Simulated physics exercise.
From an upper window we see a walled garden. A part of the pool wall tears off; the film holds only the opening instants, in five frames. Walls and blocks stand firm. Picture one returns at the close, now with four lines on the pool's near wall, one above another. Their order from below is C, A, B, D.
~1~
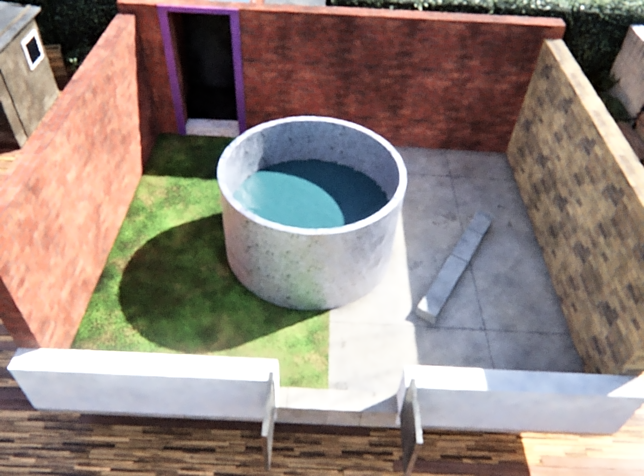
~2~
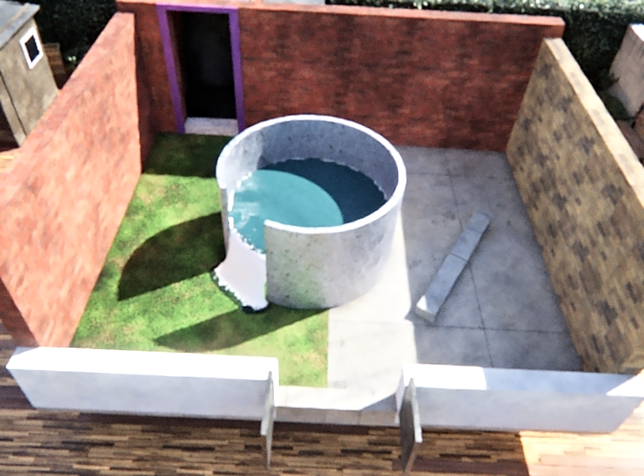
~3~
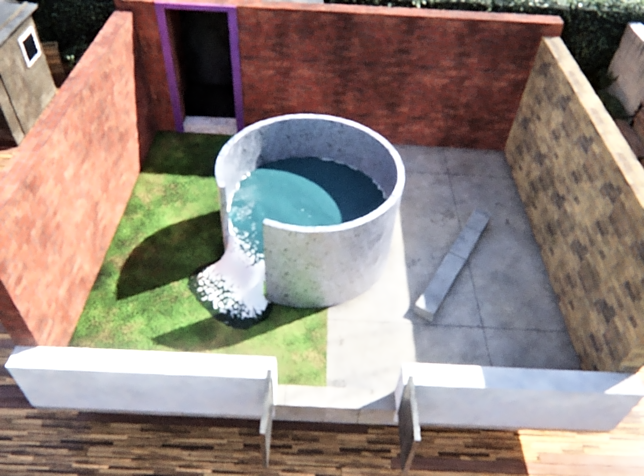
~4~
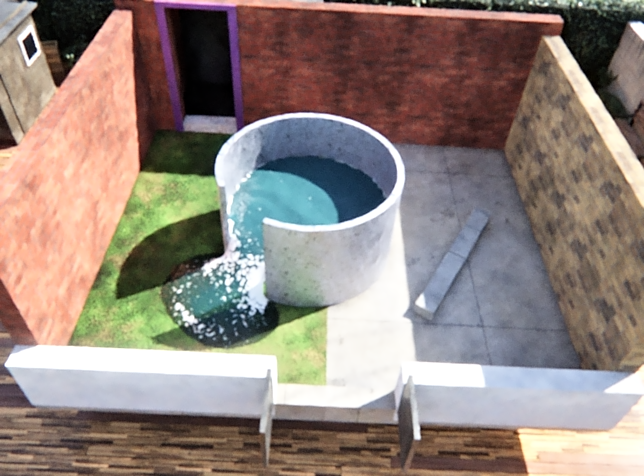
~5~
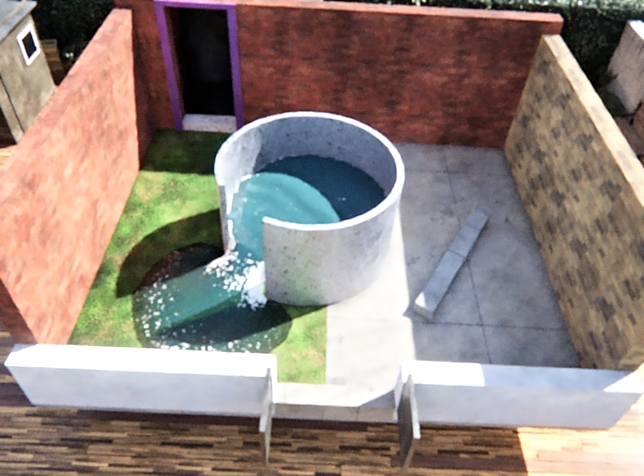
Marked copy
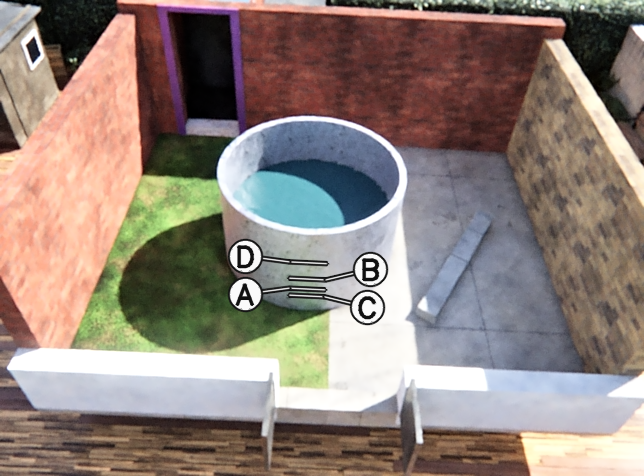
A round stone pool full of still water stood in a walled garden, then a gap opened in its left front side and water poured out, foaming and spreading across the grass.
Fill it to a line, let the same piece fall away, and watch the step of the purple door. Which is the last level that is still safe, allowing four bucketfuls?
I would pick level D.
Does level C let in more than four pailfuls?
No, that is safe.
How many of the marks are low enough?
All four.
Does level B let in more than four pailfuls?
No.
In white, A at (307, 289); B at (307, 279); C at (306, 295); D at (308, 262); from the bottom up C, A, B, D.
Choosing A, nothing gets over.
Choosing B, nothing gets over.
Choosing C, nothing gets over.
Choosing D, a bucket or two gets in.
